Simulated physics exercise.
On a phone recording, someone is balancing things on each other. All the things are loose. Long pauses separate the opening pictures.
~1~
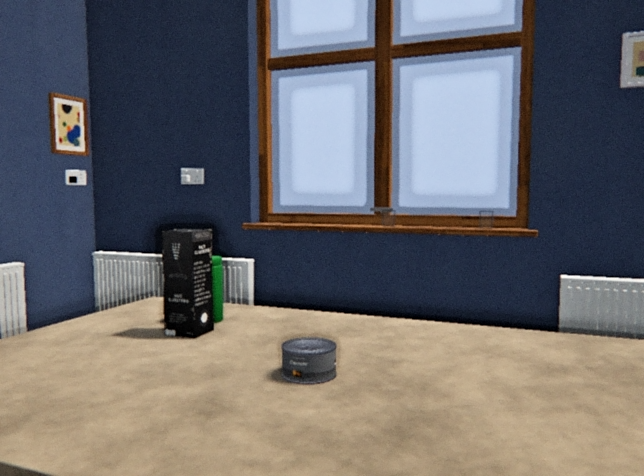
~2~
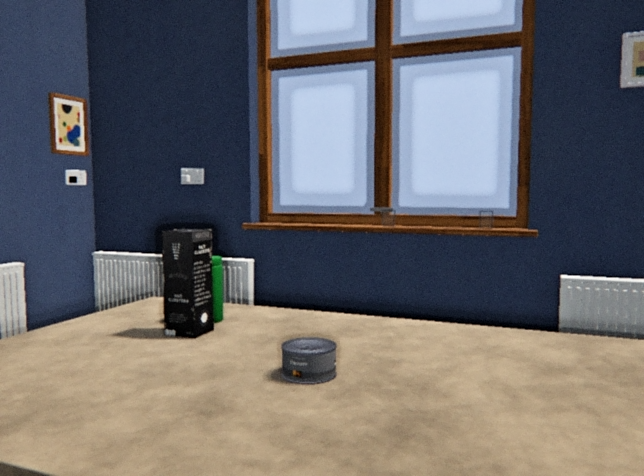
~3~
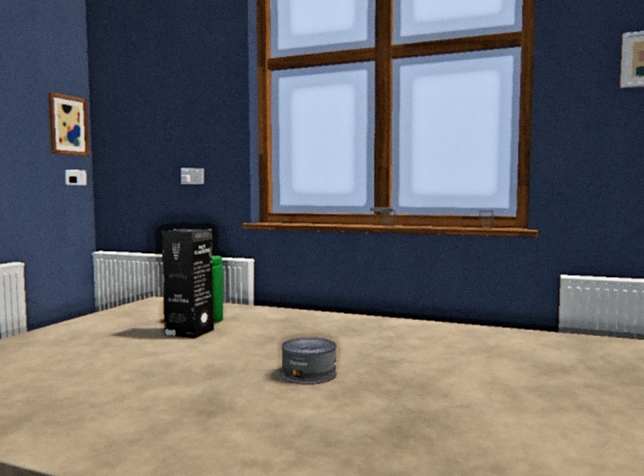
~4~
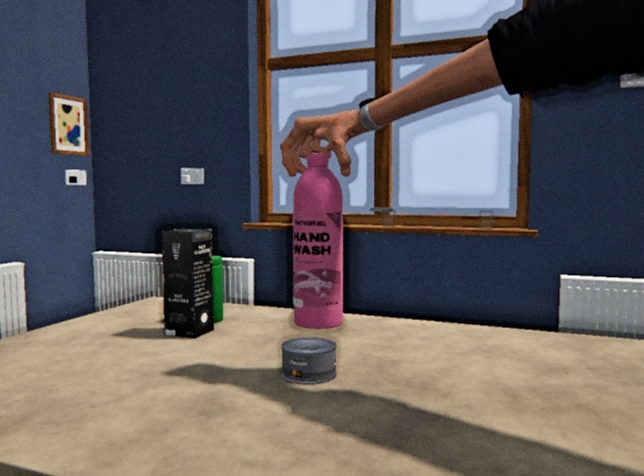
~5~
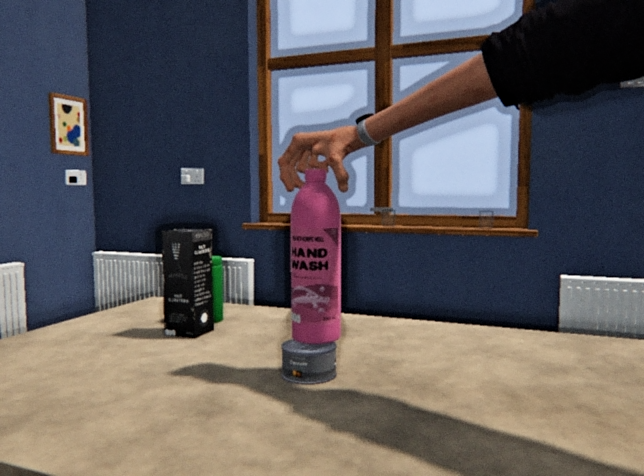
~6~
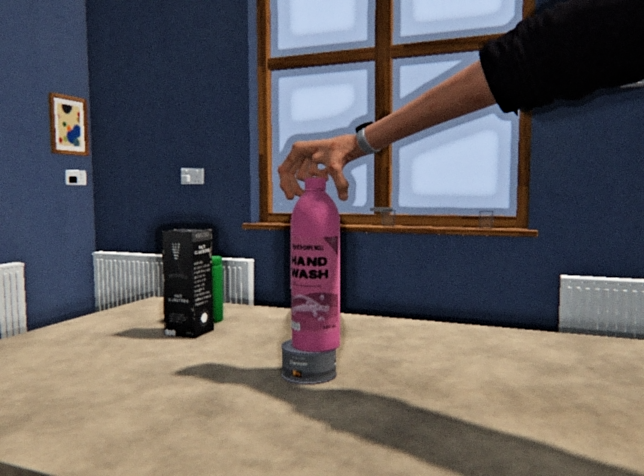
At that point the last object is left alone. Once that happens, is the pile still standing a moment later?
Yes, still standing.
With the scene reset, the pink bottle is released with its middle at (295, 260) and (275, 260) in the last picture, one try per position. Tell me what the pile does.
Well, on the first go it stays steady, and on the second it tumbles down.
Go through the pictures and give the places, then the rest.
The last thing is not in view yet; black carton (188, 282), in the first frame.
The last thing is not in view yet, in the second frame.
The last thing is not in view yet; grey tub (309, 360), in the third frame.
Still above its spot; pink bottle (318, 240); black carton (188, 282), in the fourth frame.
Still above its spot; pink bottle (316, 255), in the fifth frame.
In place under the hand; pink bottle (316, 263); grey tub (309, 360), in the sixth frame.
Then, 0.20 s on from there, no change.
Then, 0.40 s on from there, pink bottle resting near (316, 264).
In the end, all 4 unmoved. At the end, from the last picture's camera, pink bottle near (316, 264). The pile keeps its balance.
